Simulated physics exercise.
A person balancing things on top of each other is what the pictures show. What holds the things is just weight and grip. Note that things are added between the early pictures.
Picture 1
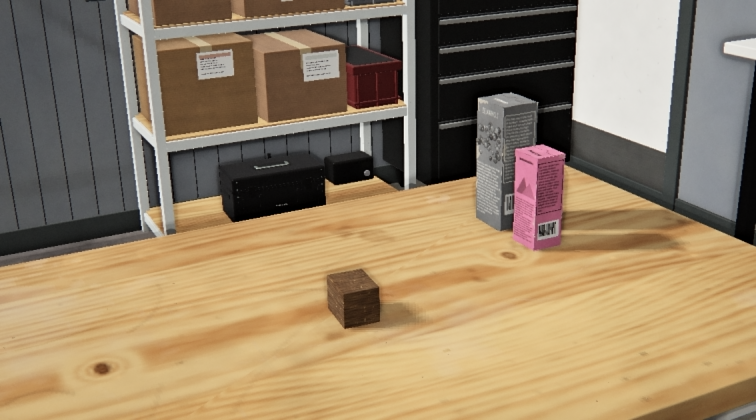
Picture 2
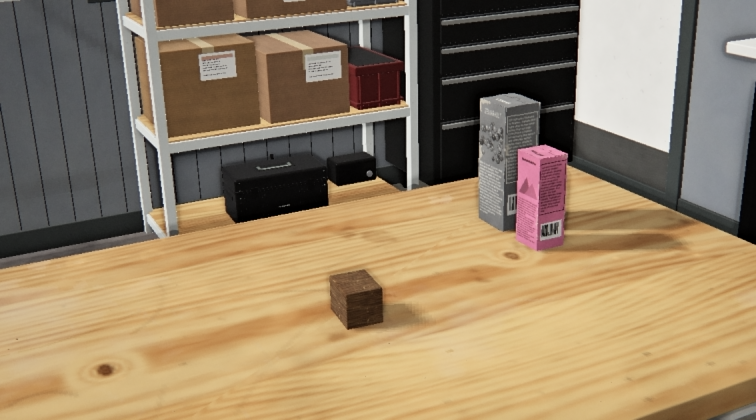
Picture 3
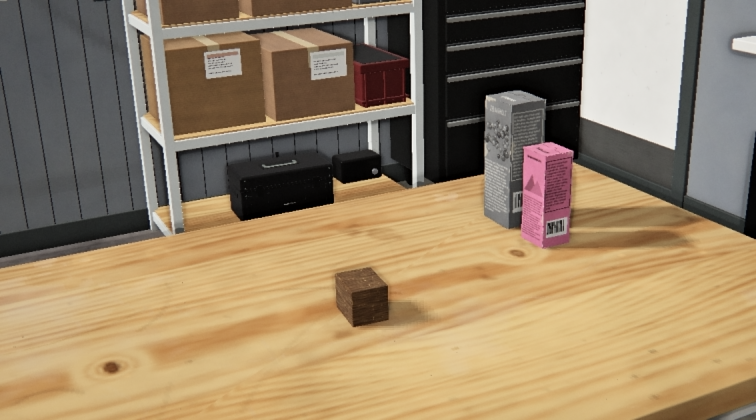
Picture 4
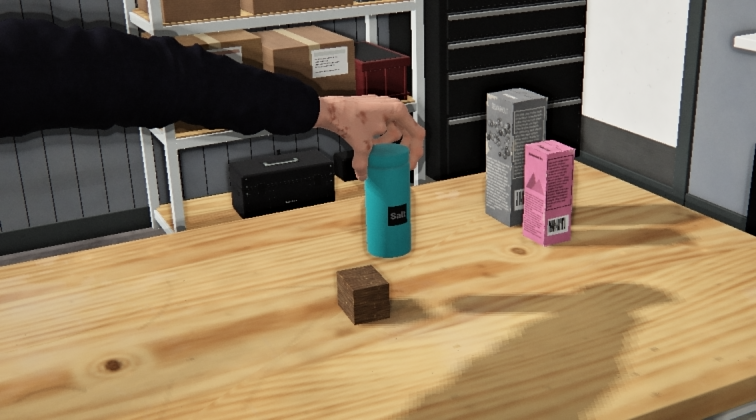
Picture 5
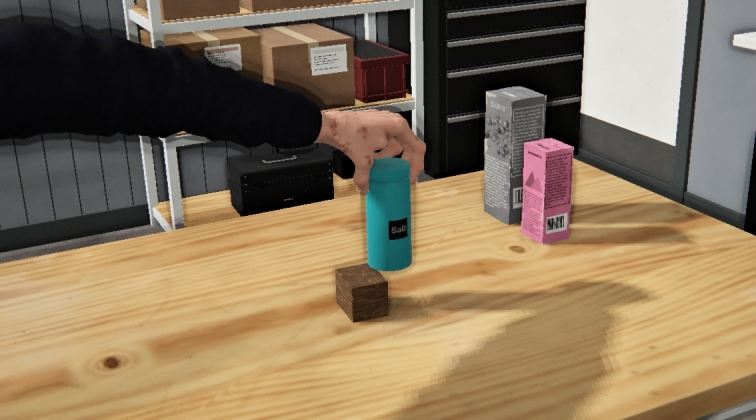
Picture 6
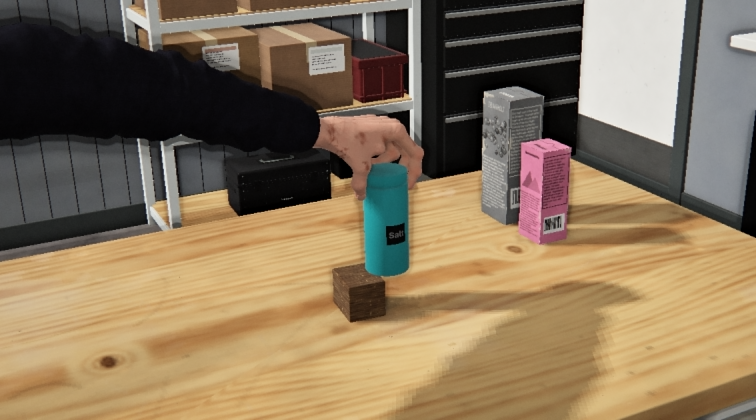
A person's arm reached in from the left with a turquoise jar, lowered it slightly and set it down on the wooden table just behind the brown block, still gripping its top.
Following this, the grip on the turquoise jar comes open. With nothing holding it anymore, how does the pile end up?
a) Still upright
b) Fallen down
b.
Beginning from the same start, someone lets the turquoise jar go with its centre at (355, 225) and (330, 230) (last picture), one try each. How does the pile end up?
The pile remains standing the first time and collapses the second time.
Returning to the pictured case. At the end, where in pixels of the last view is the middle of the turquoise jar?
Near (456, 273).
Then, 0.30 s on from there, turquoise jar now fallen.
Then, 0.70 s on from there, nothing new.
In the end, fallen, turquoise jar; the other 3 unmoved. At the end, from the last picture's camera, turquoise jar near (456, 273). The pile gives way.
